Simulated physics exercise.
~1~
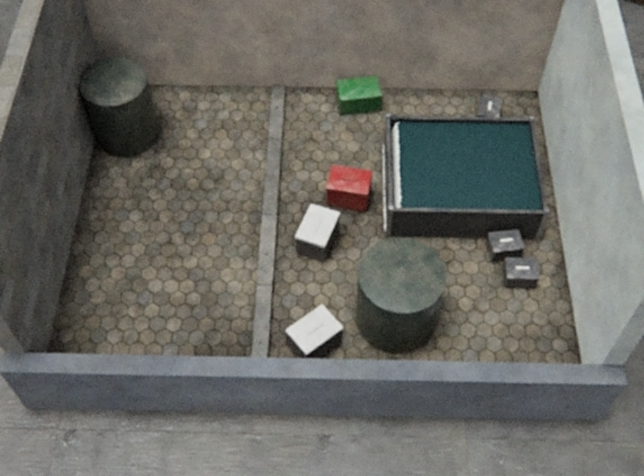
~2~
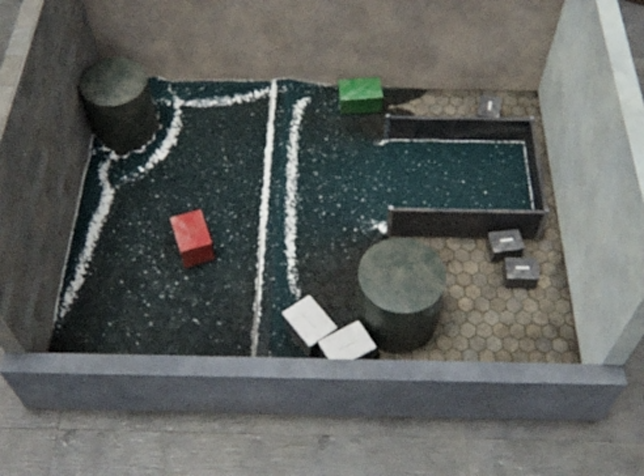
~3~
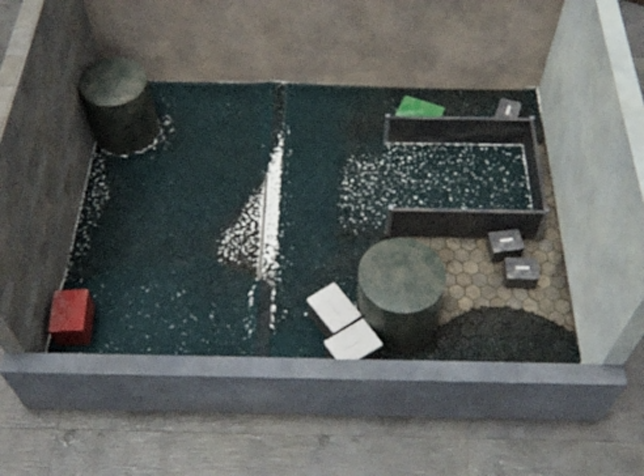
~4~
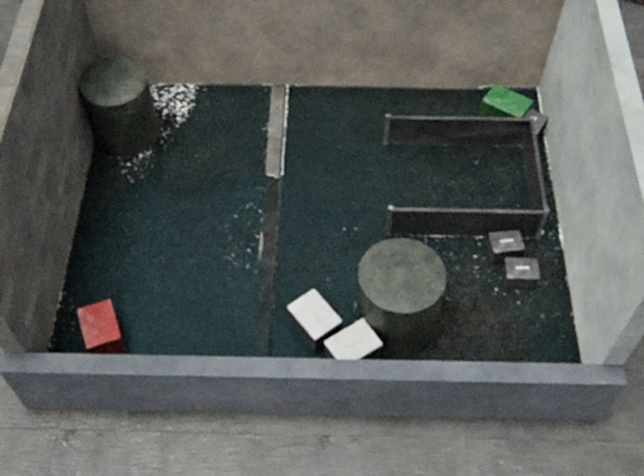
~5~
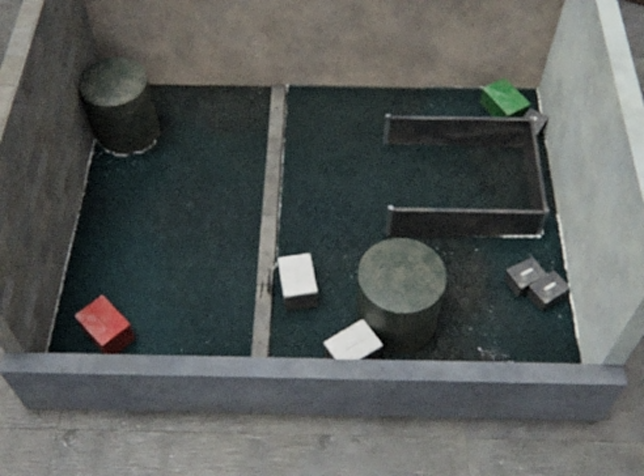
On a walled, tiled pad, dark water burst leftward from an open-ended tank and spread over the low kerb, carrying a red box to the near left corner, while a green one drifted to the far right and two white ones stayed nearer the middle.
